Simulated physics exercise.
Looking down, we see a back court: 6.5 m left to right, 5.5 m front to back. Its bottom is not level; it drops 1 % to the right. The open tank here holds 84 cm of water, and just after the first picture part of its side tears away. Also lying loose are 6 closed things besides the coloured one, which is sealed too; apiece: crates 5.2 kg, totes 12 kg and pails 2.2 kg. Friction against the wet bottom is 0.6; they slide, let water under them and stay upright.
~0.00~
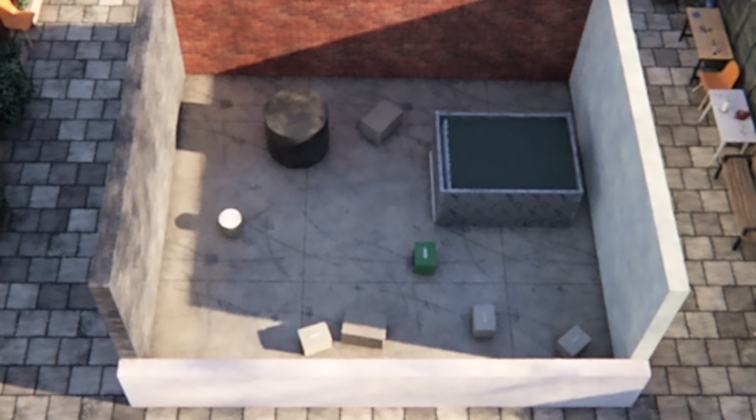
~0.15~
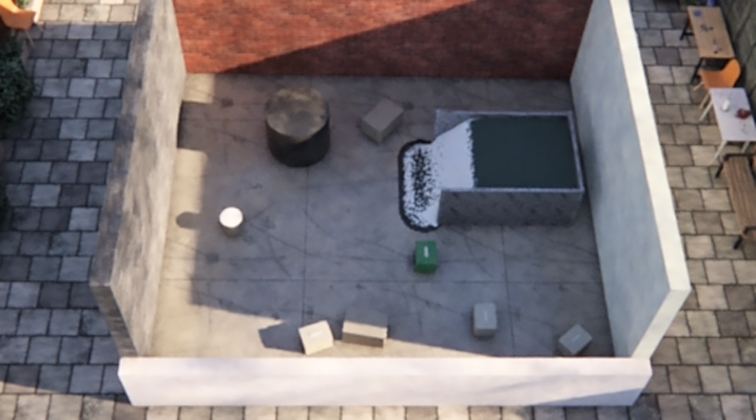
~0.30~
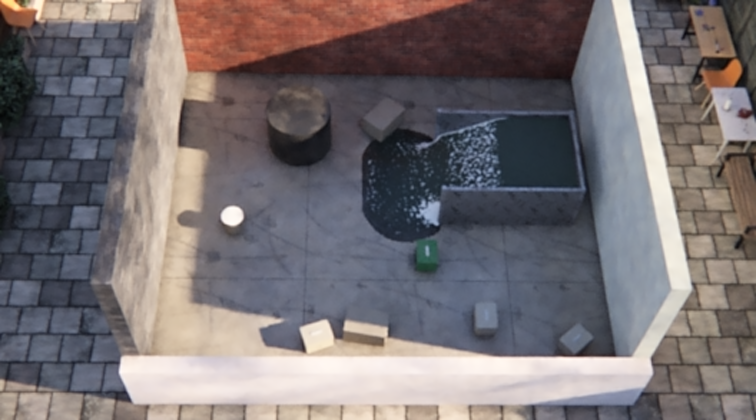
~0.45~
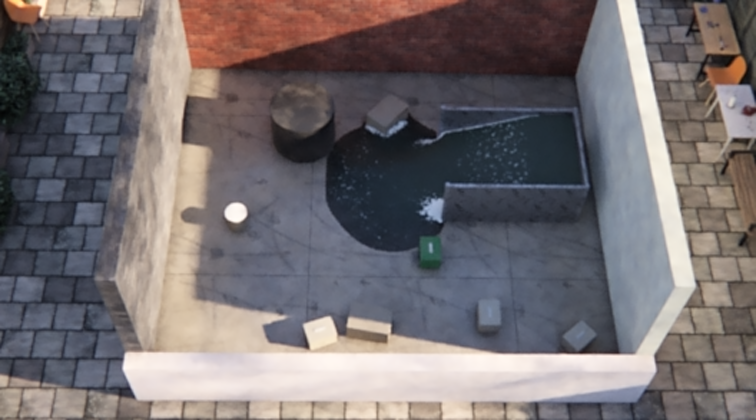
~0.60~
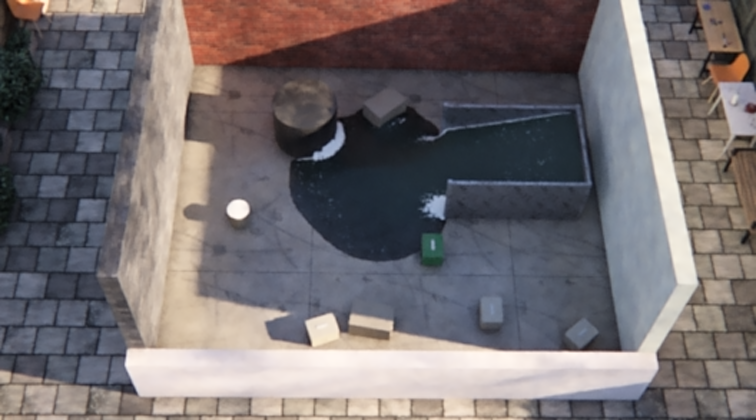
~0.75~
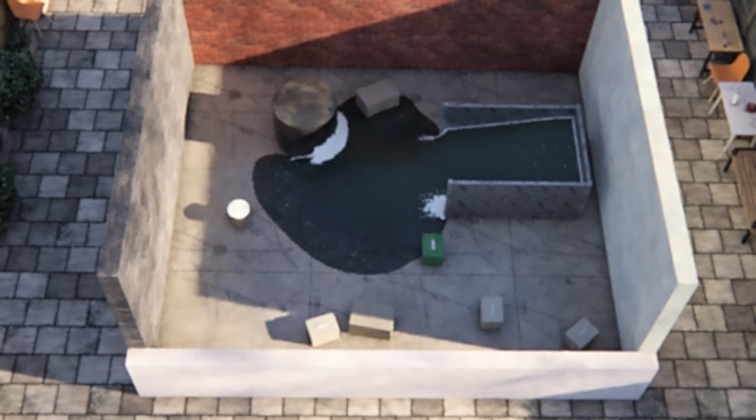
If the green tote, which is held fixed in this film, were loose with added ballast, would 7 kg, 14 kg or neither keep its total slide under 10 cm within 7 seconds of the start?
Most likely just the heavier pick works.
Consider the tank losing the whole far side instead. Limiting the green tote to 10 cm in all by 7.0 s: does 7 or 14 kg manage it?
Note: Low mass sufficient.
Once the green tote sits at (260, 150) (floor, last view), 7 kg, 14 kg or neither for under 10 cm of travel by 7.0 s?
Looks like the outcome is this: No option works.
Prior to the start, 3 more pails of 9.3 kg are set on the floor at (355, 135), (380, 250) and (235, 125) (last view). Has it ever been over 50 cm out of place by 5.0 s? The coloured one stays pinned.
First one went beyond, second went beyond, third went beyond.
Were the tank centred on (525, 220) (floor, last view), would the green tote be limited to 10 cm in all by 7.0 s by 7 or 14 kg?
Then the outcome is clear: Not even the heavier works.
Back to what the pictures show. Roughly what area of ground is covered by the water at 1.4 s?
Close to 17 m2, I'd say.
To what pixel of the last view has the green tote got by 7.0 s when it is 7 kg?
About (496, 221).
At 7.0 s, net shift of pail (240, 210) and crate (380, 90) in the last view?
So the first is off by 400 centimetres, the second by 300 centimetres.
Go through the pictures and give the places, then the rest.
The green tote at (425, 253) rests on the ground; water covers 2.7 m2; 0 of 7 have shifted, in the first frame.
The green tote at (426, 252) rests on the ground; 3.6 m2 under water; 0 of 7 have shifted, in the second frame.
The green tote at (427, 251) rests on the ground; 4.8 m2 under water; 0 of 7 have shifted, in the third frame.
The green tote at (431, 248), on the bottom; 6.5 m2 under water; 0 of 7 have shifted, in the fourth frame.
The green tote at (433, 245), on the bottom; water covers 8.0 m2; 1 of 7 have shifted, in the fifth frame.
The green tote at (433, 245) rests on the ground; water covers 9.6 m2; 1 of 7 have shifted, in the sixth frame.
After 1.4 s the green tote would be 0 cm from its start with 7 kg and 0 cm from its start with 14 kg; 1 cm of water round it then.
After 3.1 s the green tote would be 0 cm from its start with 7 kg and 0 cm from its start with 14 kg; 1 cm of water round it then.
After 4.9 s the green tote would be 0 cm from its start with 7 kg and 0 cm from its start with 14 kg; 3 cm of water round it then.
After 7.0 s the green tote would be 106 cm from its start with 7 kg and 0 cm from its start with 14 kg; 3 cm of water round it then.
